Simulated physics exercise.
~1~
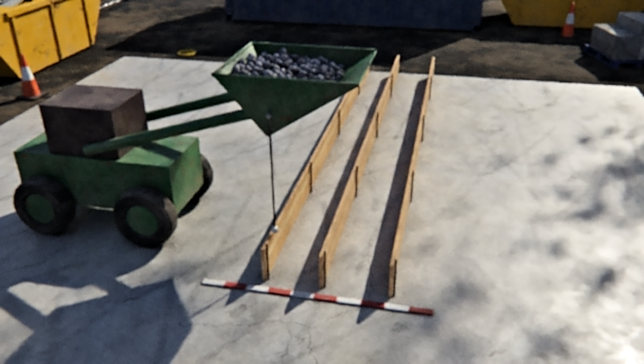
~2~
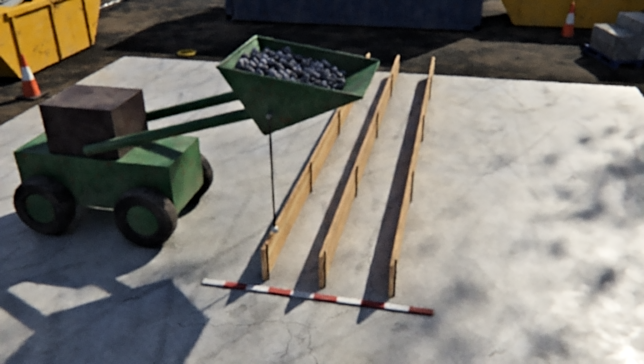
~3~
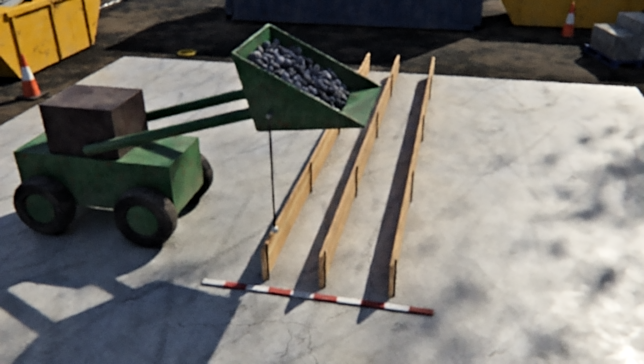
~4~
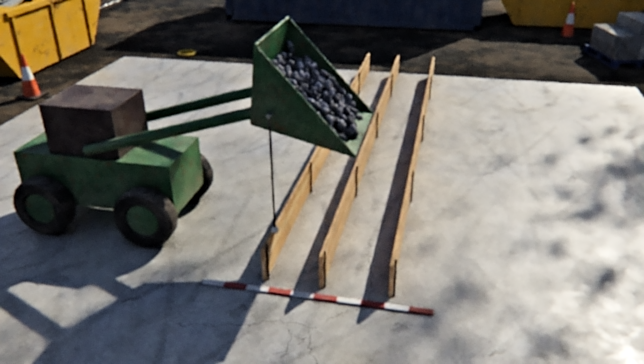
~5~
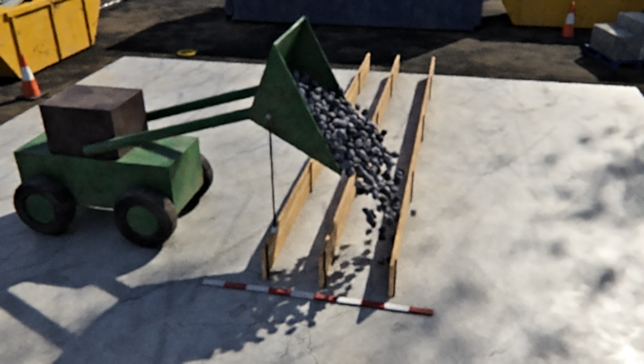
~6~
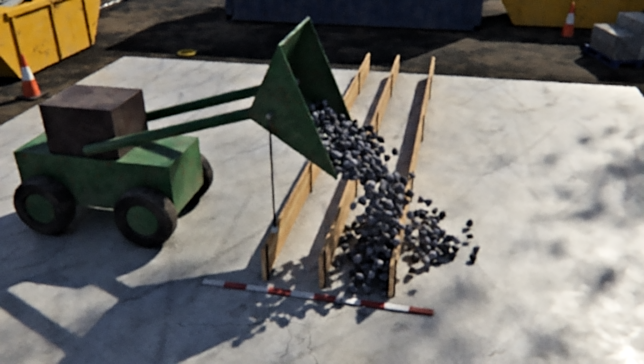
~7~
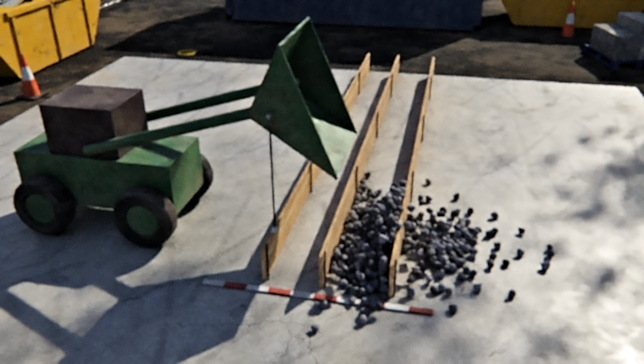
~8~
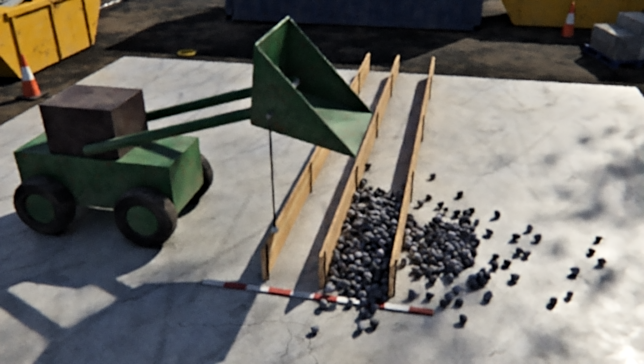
A green loader with a dark block on its back stands at the left of a pale concrete yard, seen from above, its raised bucket heaped with dark grey stones. Three wooden planks stand on edge beside it, with a red and white staff across their near ends and yellow containers behind. The bucket tips down to the right, slowly at first, until the stones pour over the nearer bay. They pile up between the middle and right planks, and some spill beyond the last plank and scatter rightward. The emptied bucket begins tilting back, leaving the left bay practically clear.
